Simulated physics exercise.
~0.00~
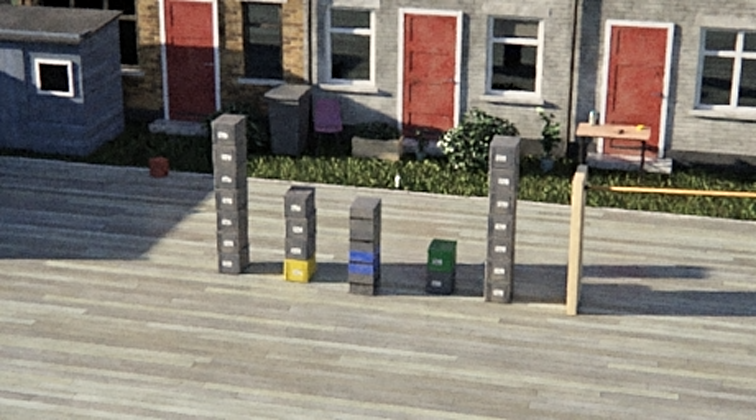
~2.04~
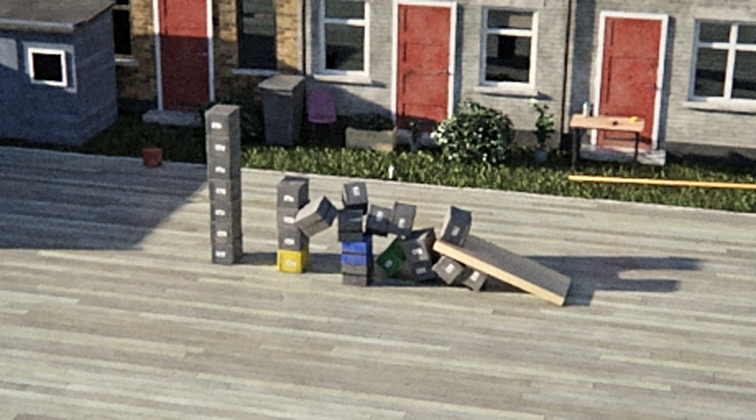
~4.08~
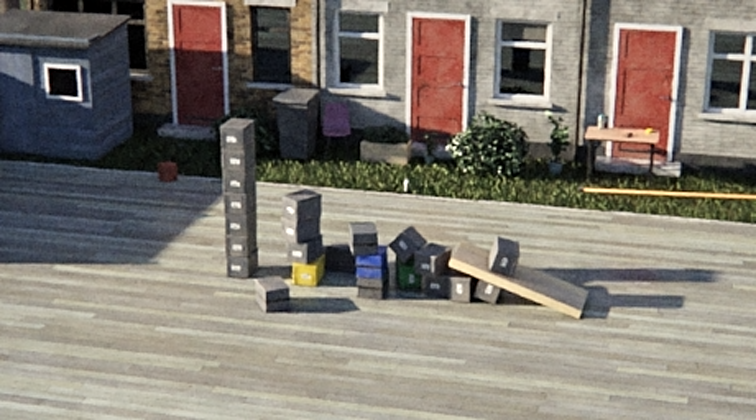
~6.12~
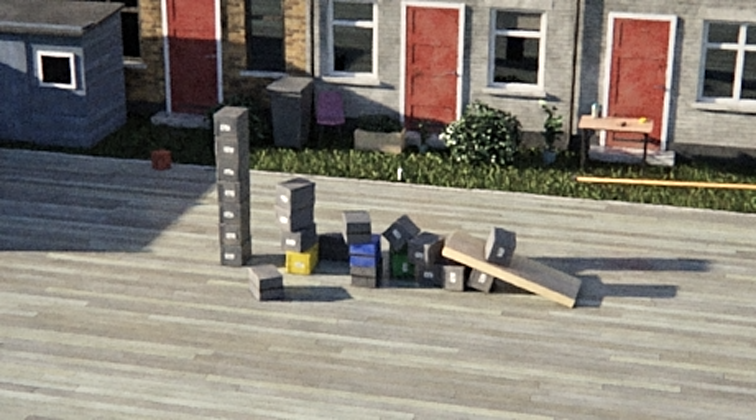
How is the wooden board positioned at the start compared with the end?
At the start the board stands upright just to the right of the stacks. By the end it is down on its side, sloping with its left end resting up on the fallen boxes.
Stacked grey boxes toppling leftward as an upright board falls into the nearest stack, leaving the blue and yellow boxes in place.
